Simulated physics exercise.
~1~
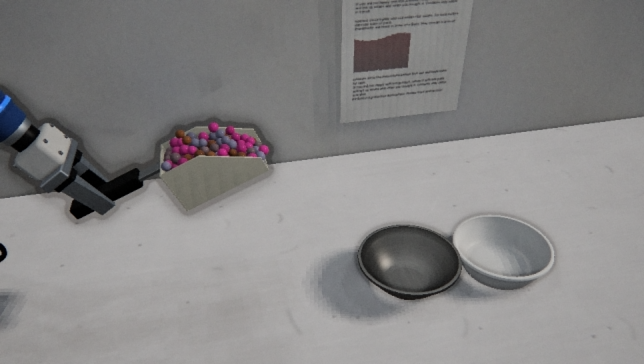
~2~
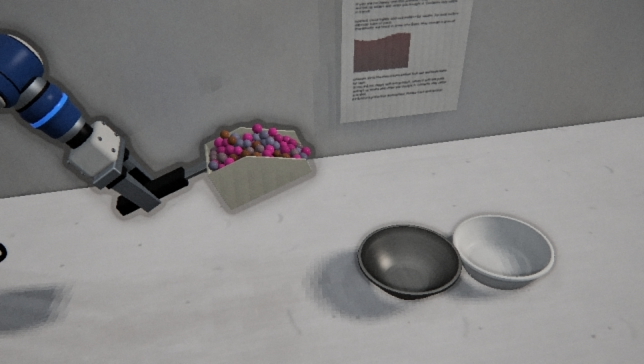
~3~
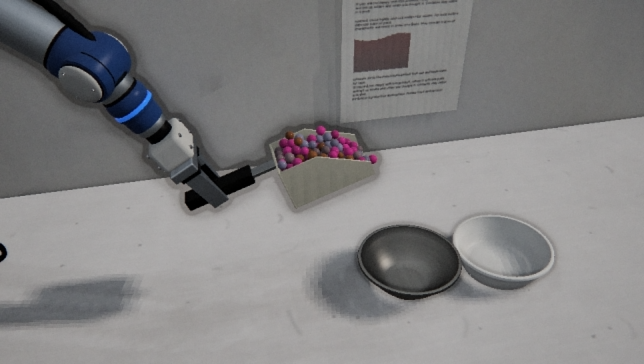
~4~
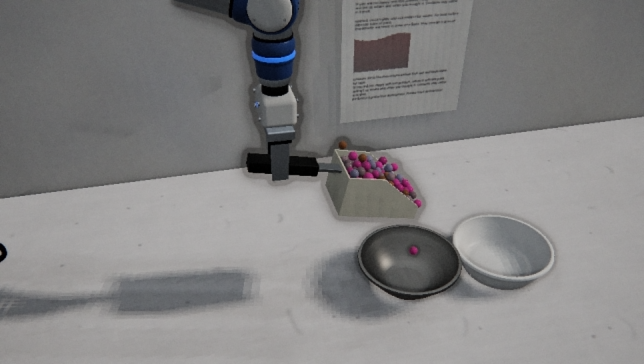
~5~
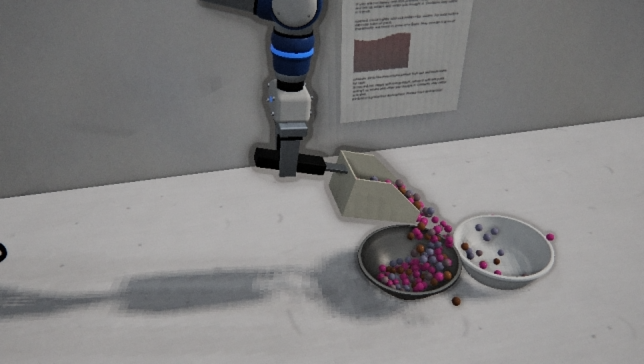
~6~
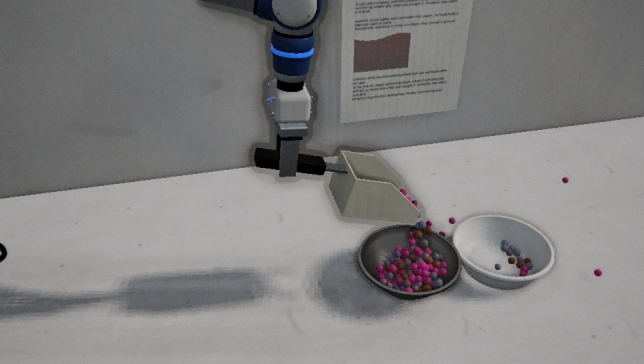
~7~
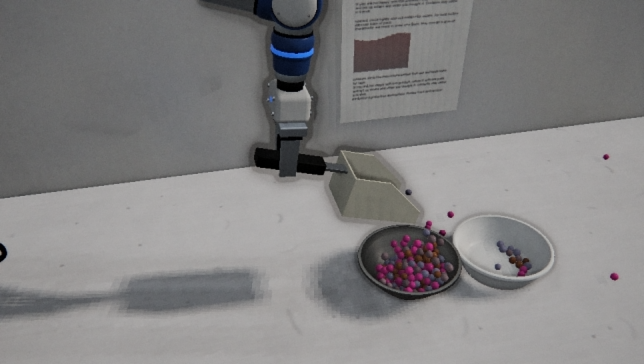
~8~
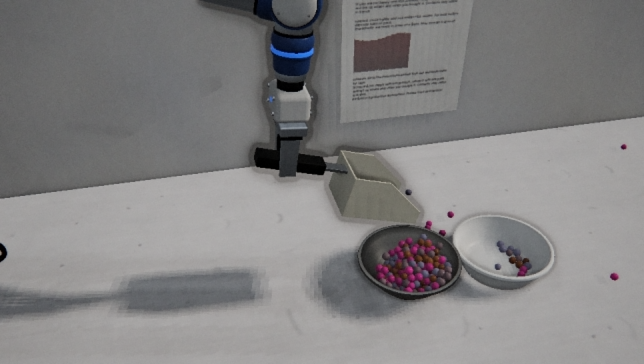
On a white table against a grey wall, a robot arm carries a scoop of colourful round sweets to the right and tips it, pouring most into the dark bowl, while some land in the white bowl beside it and a few lie scattered on the table.
